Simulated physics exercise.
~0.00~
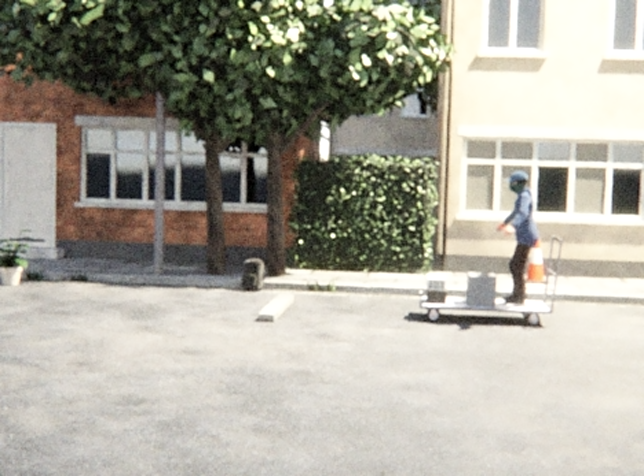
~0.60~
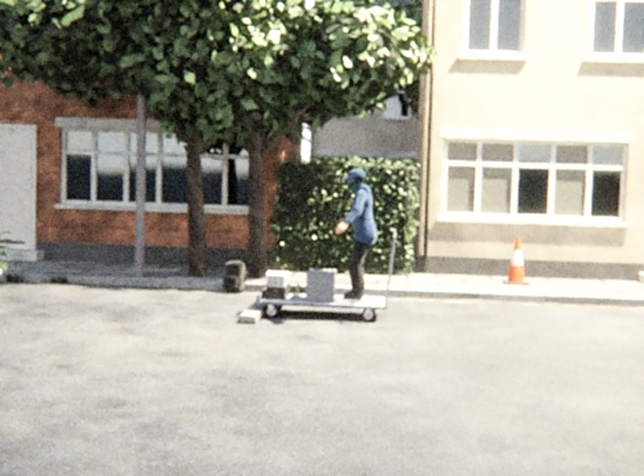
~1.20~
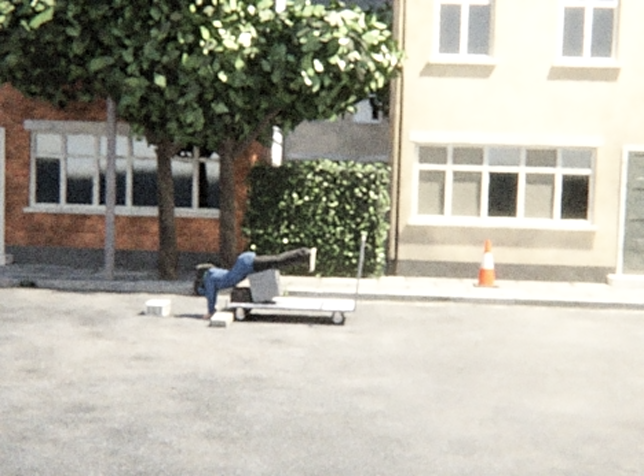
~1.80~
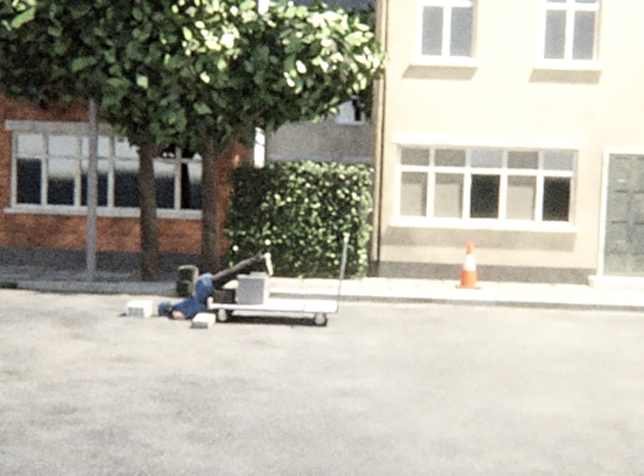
At the start, a person in blue stands on a flat trolley carrying a few boxes, rolling left across a paved area in front of a brick building, a hedge and a cream building. The trolley reaches a low kerb block on the ground and stops abruptly. The rider pitches forward over the grey box, legs trailing behind, while a white crate lands on the ground ahead. The grey box tilts, then settles back on the deck. In the end, the rider lies head down past the front edge, legs angled up over the trolley, which stays level.
